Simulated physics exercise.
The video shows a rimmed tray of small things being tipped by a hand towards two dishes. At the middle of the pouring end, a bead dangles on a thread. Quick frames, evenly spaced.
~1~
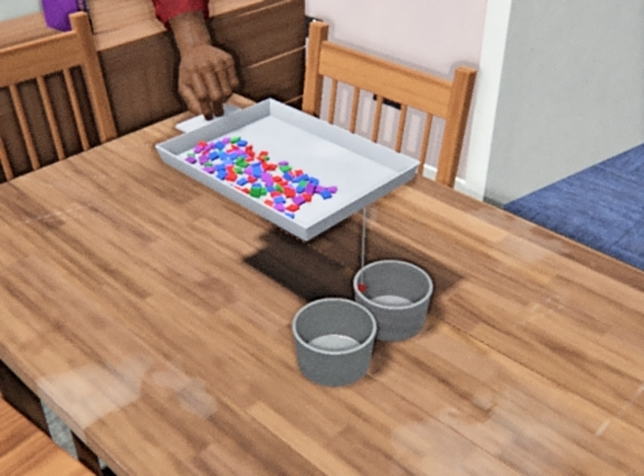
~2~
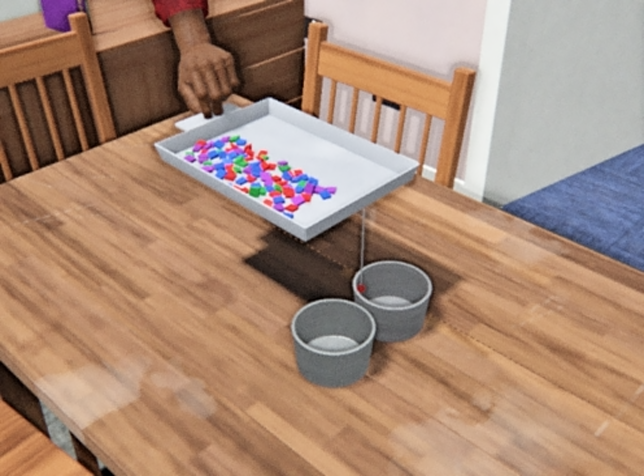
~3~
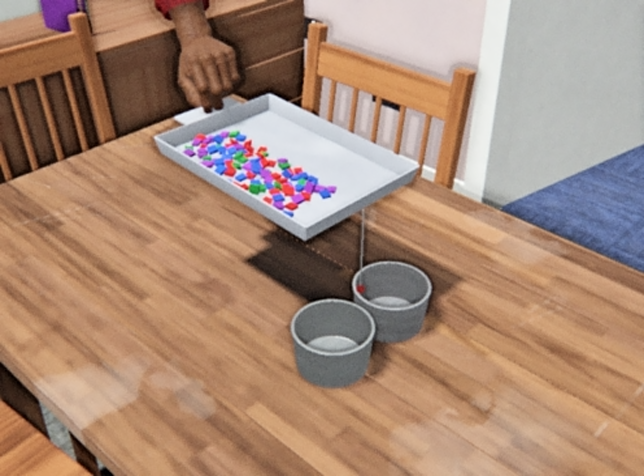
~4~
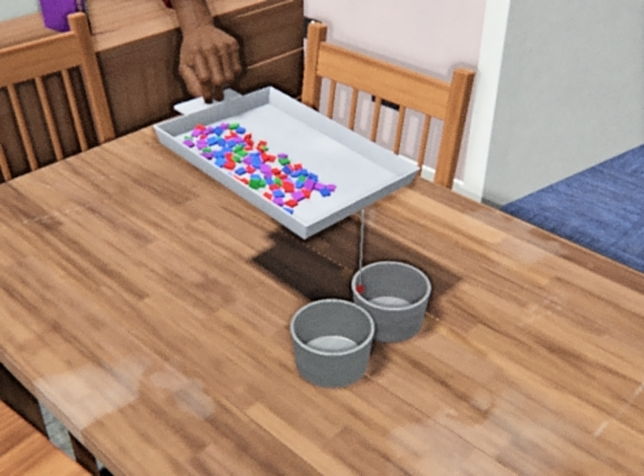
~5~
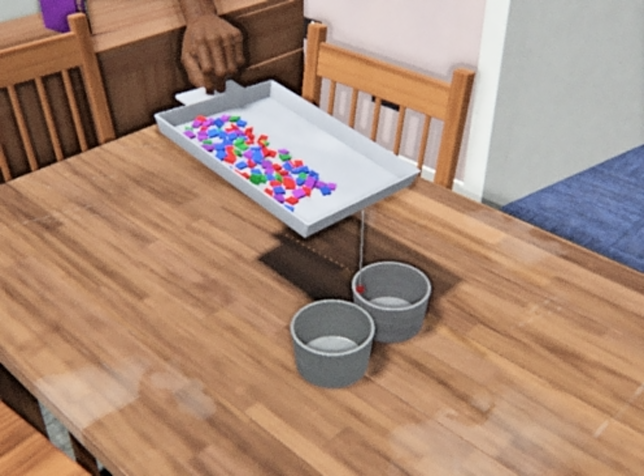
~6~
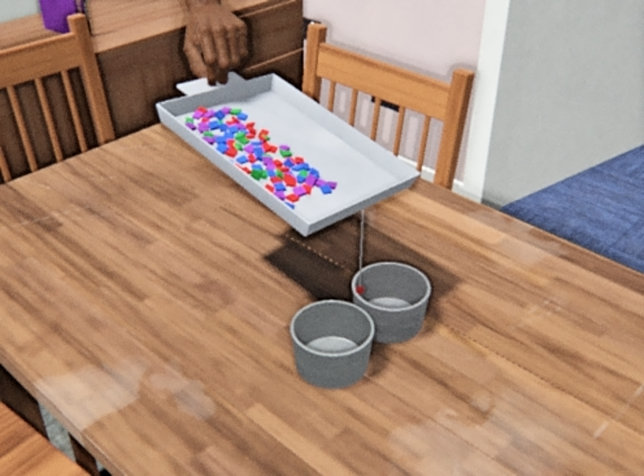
To begin with, a hand holds a pale rimmed tray of colourful small pieces level above a wooden table, near two grey dishes, a red bead dangling from its edge. Then the hand gradually raises the tray's far end, tilting it slightly towards the right corner, while the pieces barely shift.
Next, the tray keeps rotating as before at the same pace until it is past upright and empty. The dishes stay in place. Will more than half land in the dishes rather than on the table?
The load mostly goes into the dishes.
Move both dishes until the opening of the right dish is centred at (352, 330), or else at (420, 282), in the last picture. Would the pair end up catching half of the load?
Well, not up to half at the first spot and in excess of half at the second.
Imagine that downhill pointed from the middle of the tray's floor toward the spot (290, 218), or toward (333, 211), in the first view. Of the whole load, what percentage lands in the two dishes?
Respectively 70 and 70 in a hundred.
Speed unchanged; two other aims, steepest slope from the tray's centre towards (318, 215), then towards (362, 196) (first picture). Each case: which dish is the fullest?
For the first place it's the left-side dish, for the second the right-side dish.
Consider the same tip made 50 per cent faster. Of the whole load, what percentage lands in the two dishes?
That works out at roughly 70 per cent.
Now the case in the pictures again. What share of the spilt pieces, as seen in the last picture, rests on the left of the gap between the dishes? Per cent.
Roughly 0 percent.
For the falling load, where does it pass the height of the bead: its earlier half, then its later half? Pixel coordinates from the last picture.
(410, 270) for the early half, (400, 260) for the late half.
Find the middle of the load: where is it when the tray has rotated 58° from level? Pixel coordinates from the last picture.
Near the pixel (379, 180).
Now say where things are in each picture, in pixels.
The first frame shows corners of the pouring end at (306, 223) and (413, 163), level; middle of the load at (258, 171), mosaic tiles; left dish at (364, 359); right dish at (421, 315); bead on its thread at (362, 288).
The second frame shows corners of the pouring end at (305, 224) and (413, 164), level; middle of the load at (258, 171).
The third frame shows corners of the pouring end at (306, 223) and (413, 165), tipped barely, lowest at the right corner; middle of the load at (257, 167).
The fourth frame shows corners of the pouring end at (307, 221) and (413, 167), tipped a little, lowest at the right corner; middle of the load at (257, 162).
The fifth frame shows corners of the pouring end at (308, 220) and (414, 170), tipped a little, lowest at the right corner; middle of the load at (258, 157).
The sixth frame shows corners of the pouring end at (309, 219) and (414, 172), tipped a little, lowest at the right corner; middle of the load at (259, 152); left dish at (362, 361); right dish at (420, 317).
Soon, tray tipped steeply; nearly all on the tray; a stray few in the air.
A while on, tray tipped right over; most on the tray; a small part in the right dish; a small part outside both; a small part in the air.
Towards the end, tray tipped past a quarter turn; most in the right dish; about a quarter outside both.
Finally, tray tipped past a quarter turn; none in the left dish; most in the right dish; about a quarter outside both.
